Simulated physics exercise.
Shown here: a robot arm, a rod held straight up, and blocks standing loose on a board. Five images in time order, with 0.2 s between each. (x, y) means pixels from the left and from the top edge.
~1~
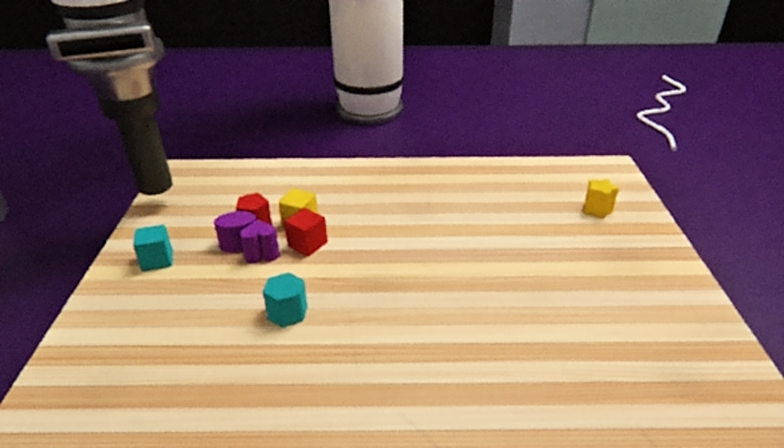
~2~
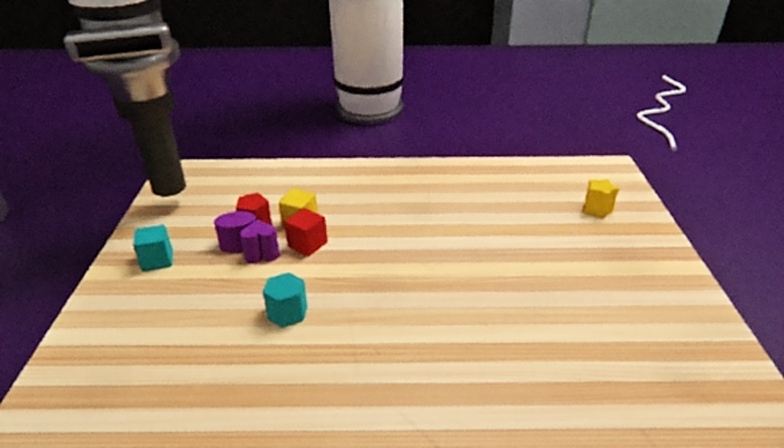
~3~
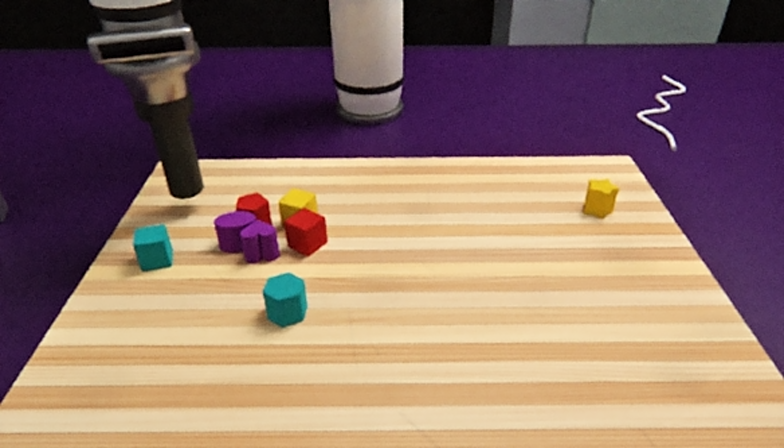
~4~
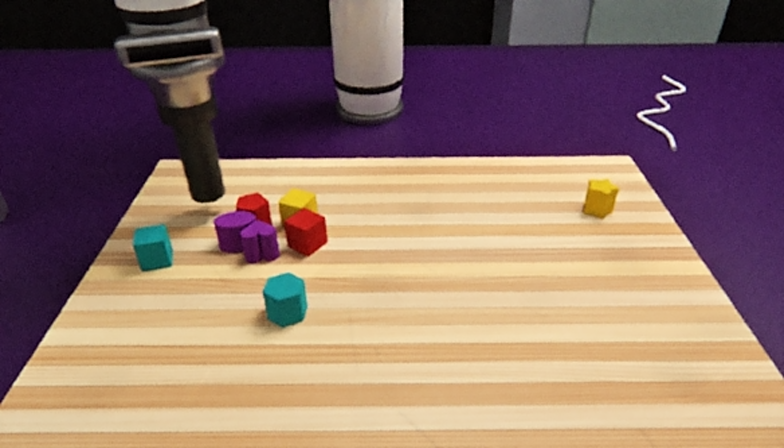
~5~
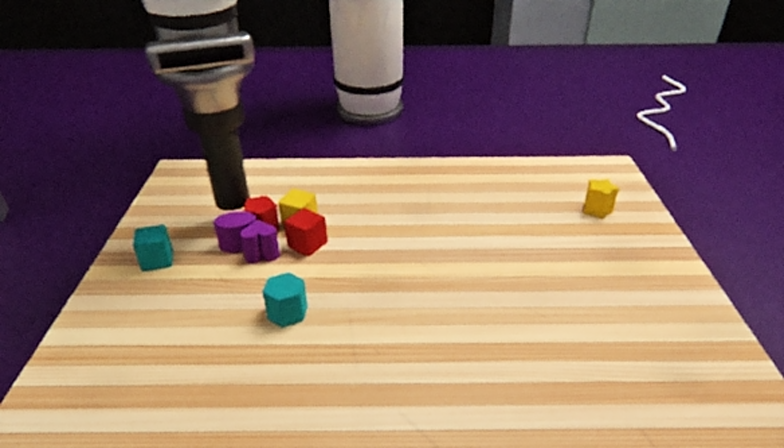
On a striped wooden board scattered with small coloured blocks, a robot arm holding a dark upright rod moves rightward along the far edge and nudges a red block slightly to the right beside the purple ones.
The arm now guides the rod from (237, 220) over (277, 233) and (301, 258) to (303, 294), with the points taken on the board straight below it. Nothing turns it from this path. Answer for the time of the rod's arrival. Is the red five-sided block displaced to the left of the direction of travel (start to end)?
Yes
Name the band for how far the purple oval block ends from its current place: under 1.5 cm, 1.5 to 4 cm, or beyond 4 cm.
Net shift: Below 1.5 cm.
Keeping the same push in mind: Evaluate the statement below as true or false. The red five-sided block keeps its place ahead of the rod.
The statement is false.
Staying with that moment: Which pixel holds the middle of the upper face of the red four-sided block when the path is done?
That would be at about pixel (360, 242).
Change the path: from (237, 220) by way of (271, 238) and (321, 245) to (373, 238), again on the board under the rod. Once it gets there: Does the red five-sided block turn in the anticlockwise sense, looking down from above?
I'd say no.
On the path given first. One third of the way, rod at (275, 215); red five-sided block at (292, 222), turned 45° clockwise; yellow four-sided block at (309, 198), turned 40° anticlockwise; red four-sided block at (320, 227), turned 25° anticlockwise.
Two thirds of the way, rod at (299, 240); red five-sided block at (325, 245), turned 25° clockwise; yellow four-sided block at (311, 199), turned 55° anticlockwise; red four-sided block at (357, 241), turned 50° anticlockwise.
At the end, rod at (301, 275); purple oval block still; red five-sided block at (338, 261); turquoise hexagon at (280, 294); yellow four-sided block at (311, 199), turned 55° anticlockwise; red four-sided block at (360, 242), turned 60° anticlockwise.
